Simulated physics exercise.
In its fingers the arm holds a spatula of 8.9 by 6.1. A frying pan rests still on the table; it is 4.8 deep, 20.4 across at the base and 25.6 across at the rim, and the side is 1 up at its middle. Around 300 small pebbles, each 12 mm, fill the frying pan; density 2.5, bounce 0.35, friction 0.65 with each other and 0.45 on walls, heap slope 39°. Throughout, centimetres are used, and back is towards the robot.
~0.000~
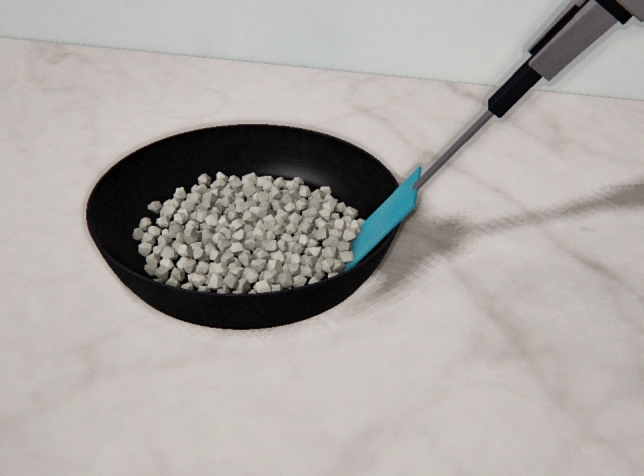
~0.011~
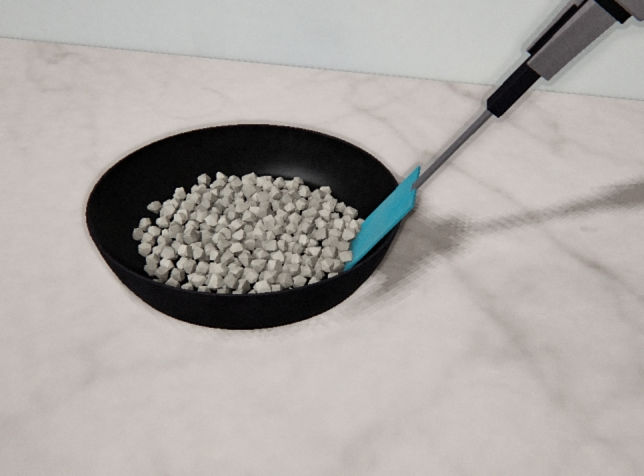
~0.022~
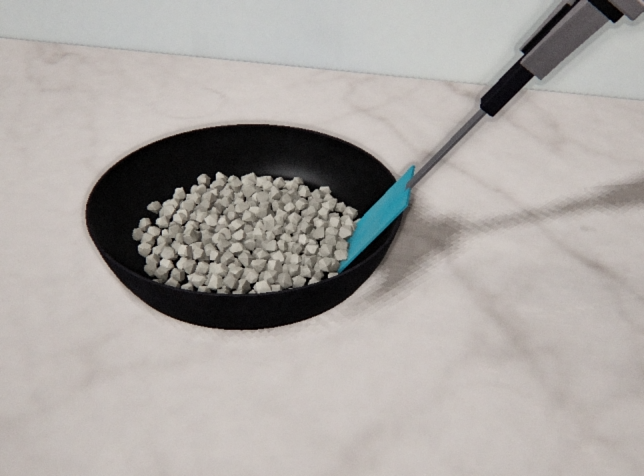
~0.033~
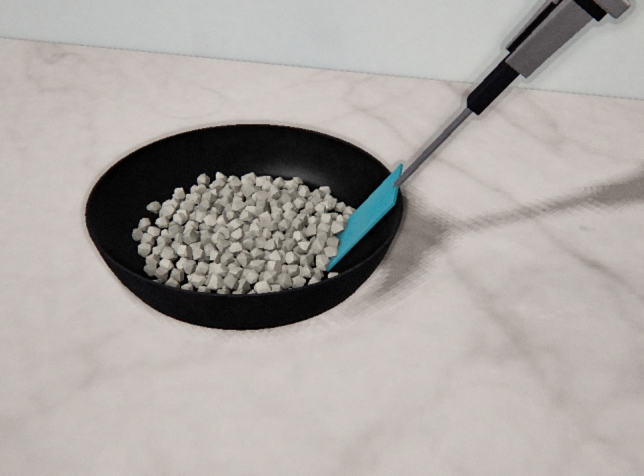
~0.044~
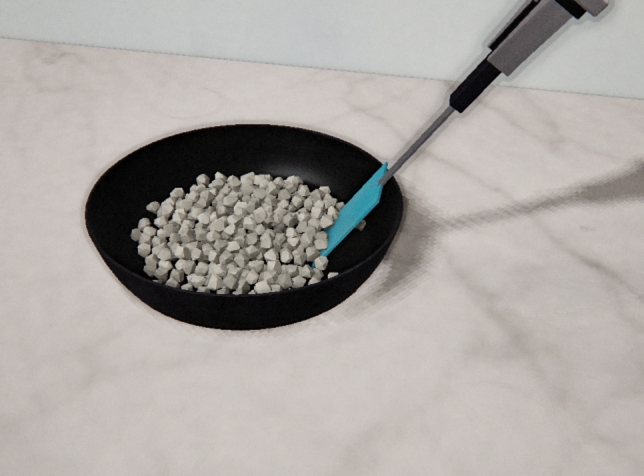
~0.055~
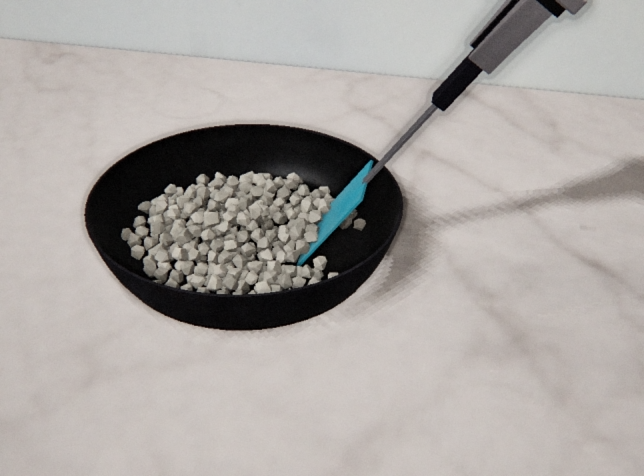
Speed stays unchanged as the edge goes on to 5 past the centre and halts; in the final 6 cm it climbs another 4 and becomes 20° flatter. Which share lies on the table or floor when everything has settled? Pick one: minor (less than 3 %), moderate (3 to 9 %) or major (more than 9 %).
Moderate.
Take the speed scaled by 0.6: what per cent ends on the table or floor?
I'd put it at about 0 per cent.
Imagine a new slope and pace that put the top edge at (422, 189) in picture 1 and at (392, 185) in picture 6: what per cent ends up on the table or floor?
About 0 per cent.
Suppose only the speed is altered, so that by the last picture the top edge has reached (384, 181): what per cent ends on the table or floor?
That share would be some 0 percent.
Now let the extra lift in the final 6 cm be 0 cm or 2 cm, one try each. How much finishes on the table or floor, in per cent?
First try about 0 %, second try about 0 %.
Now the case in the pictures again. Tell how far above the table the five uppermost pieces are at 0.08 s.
Roughly 5 centimetres.
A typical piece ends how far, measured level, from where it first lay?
Near 3 cm, measured level.
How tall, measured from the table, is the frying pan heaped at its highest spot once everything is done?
Height at rest: Roughly 5.0 cm.
After 0.08 s, sloping 56°, highest piece 5 above the table; 303 in the frying pan.
After 0.11 s, sloping 49°, highest piece 6 above the table; 303 in the frying pan.
After 0.32 s, sloping 36°, highest piece 6 above the table; 285 in the frying pan, 18 on the table or floor.
After 1.37 s, sloping 36°, highest piece 5 above the table; 285 in the frying pan, 18 on the table or floor.
At rest, 285 in the frying pan, 18 on the table or floor. That is 6 % on the table or floor.
